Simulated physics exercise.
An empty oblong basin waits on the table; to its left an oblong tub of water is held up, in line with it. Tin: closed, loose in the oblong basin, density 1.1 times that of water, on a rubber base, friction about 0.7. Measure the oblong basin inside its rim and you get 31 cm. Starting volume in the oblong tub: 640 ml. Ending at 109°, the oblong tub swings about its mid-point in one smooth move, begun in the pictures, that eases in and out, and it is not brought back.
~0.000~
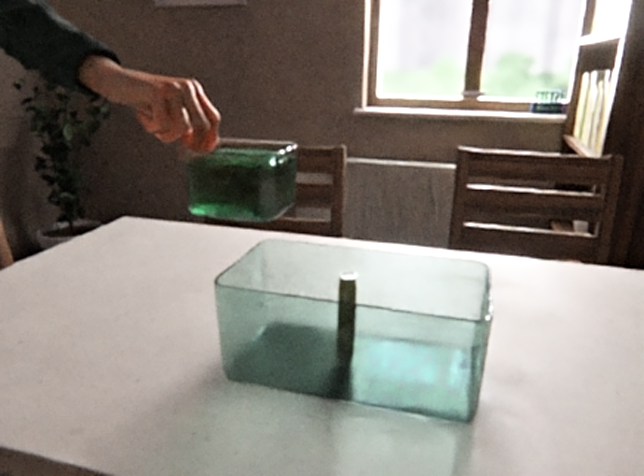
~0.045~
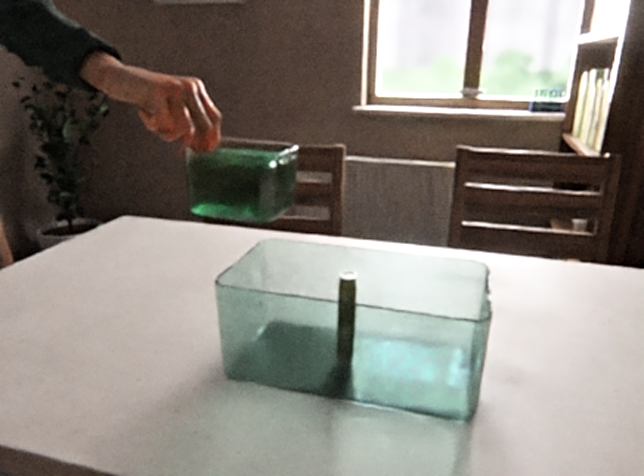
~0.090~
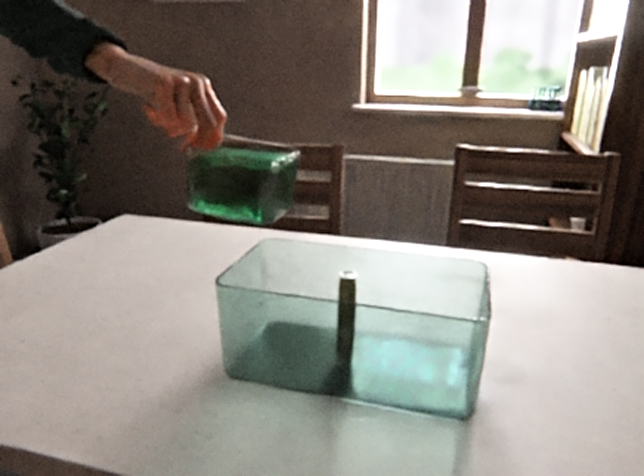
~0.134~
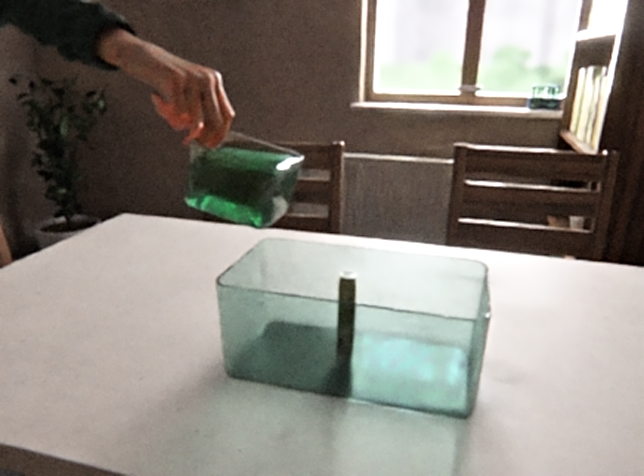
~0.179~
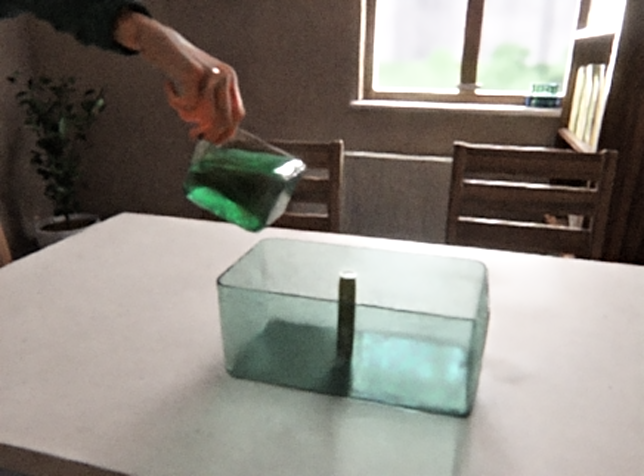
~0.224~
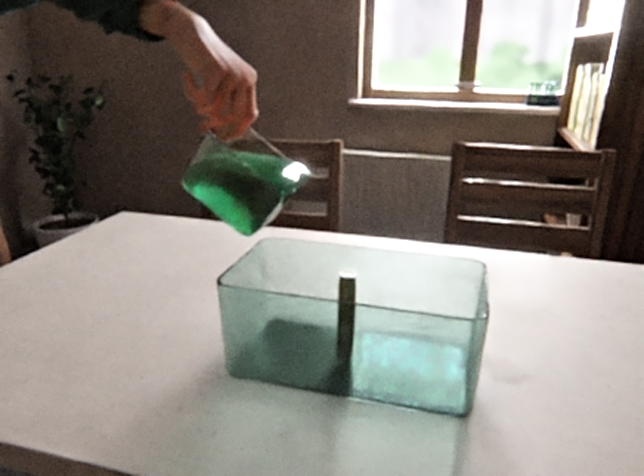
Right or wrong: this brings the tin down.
Right, the tin comes down.
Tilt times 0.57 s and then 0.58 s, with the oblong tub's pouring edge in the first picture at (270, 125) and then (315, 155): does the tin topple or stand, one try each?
First it tips over; then it stays on its base.
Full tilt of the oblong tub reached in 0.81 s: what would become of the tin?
Result: Tin tipped over.
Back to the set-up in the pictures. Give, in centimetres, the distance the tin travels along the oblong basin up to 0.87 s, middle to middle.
Near 8 cm of travel.
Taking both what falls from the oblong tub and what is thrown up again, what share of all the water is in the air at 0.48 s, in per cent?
I'd say close to 32 per cent.
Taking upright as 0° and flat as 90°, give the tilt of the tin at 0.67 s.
I'd put it at close to 30 degrees off upright.
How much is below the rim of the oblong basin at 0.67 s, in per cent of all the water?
About 92 %.
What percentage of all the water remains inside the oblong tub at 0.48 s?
I'd estimate some 26 % remains.
By 0.48 s the tilt is 101° and 26 per cent is still to pour; the tin stands where it began.
By 0.67 s the tilt is 109° and 4 per cent is still to pour; the tin leans 29°.
By 0.87 s the tilt is 109° and 0 per cent is still to pour; the tin lies on its side.
By 1.08 s the tilt is 109° and 0 per cent is still to pour; the tin lies on its side.
At rest the tin lies on its side.
